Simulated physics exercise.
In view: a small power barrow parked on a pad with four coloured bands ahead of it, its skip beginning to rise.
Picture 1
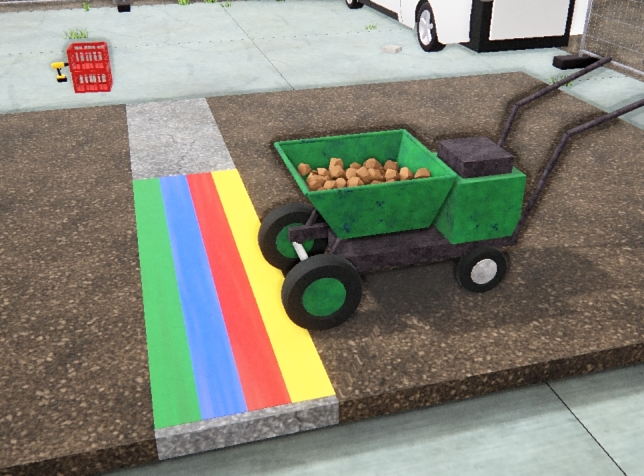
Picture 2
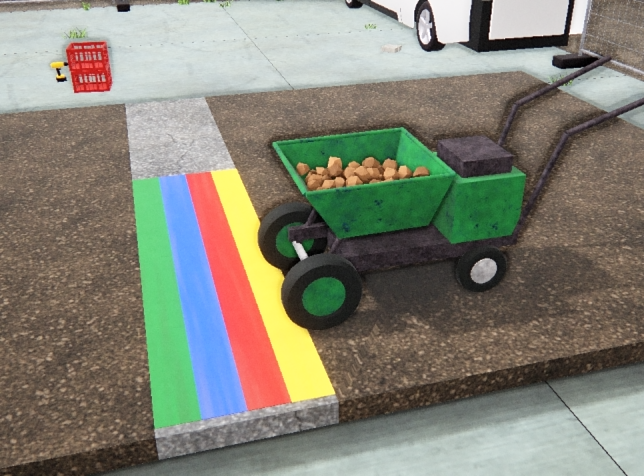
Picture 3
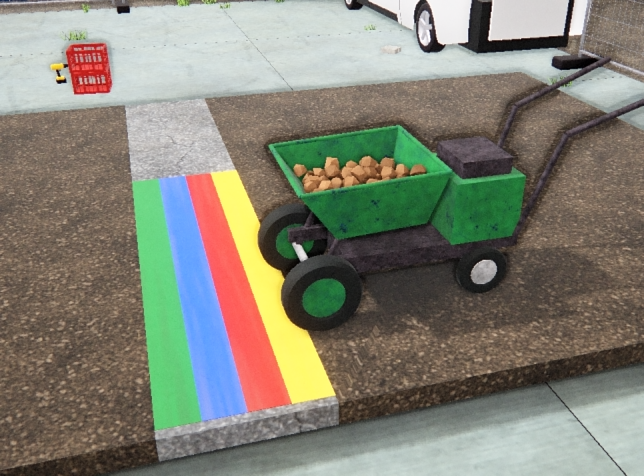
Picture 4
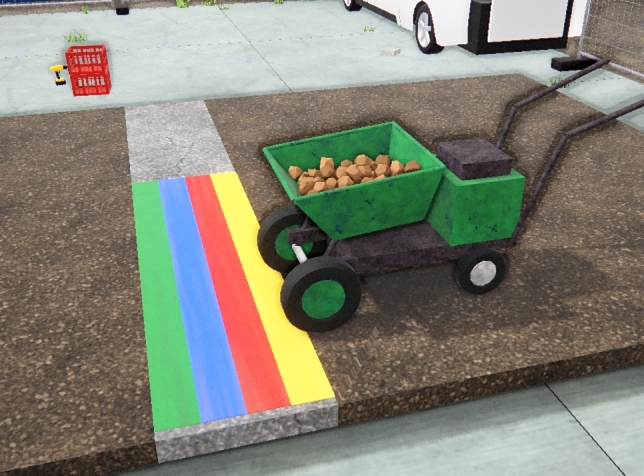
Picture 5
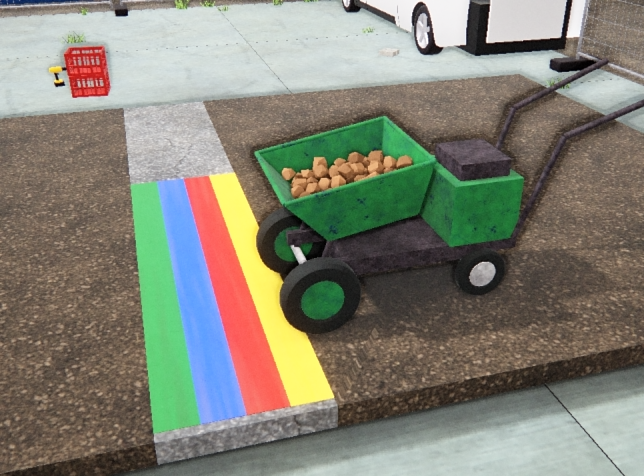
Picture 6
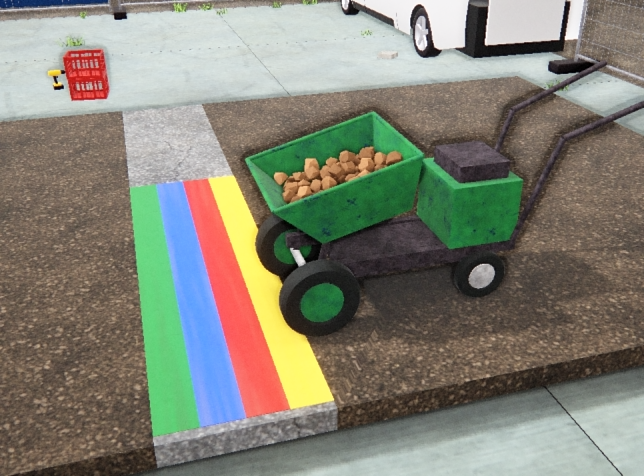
On a brown pad beside coloured stripes, a green barrow's loaded skip slowly tilts leftward.
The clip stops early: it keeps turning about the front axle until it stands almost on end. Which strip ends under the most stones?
The green one gets the largest share.
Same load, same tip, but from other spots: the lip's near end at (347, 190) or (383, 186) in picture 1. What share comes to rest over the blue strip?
Roughly 40 per cent, and 20 per cent.
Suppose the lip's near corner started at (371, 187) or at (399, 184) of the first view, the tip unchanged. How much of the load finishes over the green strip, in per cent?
About 10 and 10 per cent.
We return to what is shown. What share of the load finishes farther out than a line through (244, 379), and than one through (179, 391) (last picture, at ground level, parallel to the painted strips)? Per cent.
In turn 100 and 50 in a hundred.
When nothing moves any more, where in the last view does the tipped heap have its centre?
Close to (165, 316).
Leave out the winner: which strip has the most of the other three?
It is that blue strip.
Soon after the last picture, skip tipped steeply; all in the skip.
A little later, skip tipped right over; nearly all in the skip; a stray few over the blue strip; a stray few over the green strip.
Later still, skip tipped right over; about a quarter in the skip; about a quarter over the blue strip; about a third over the green strip; about a quarter off the paint.
By the end, skip tipped right over; none over the yellow strip; a stray few over the red strip; about a third over the blue strip; about a third over the green strip; about a quarter off the paint.
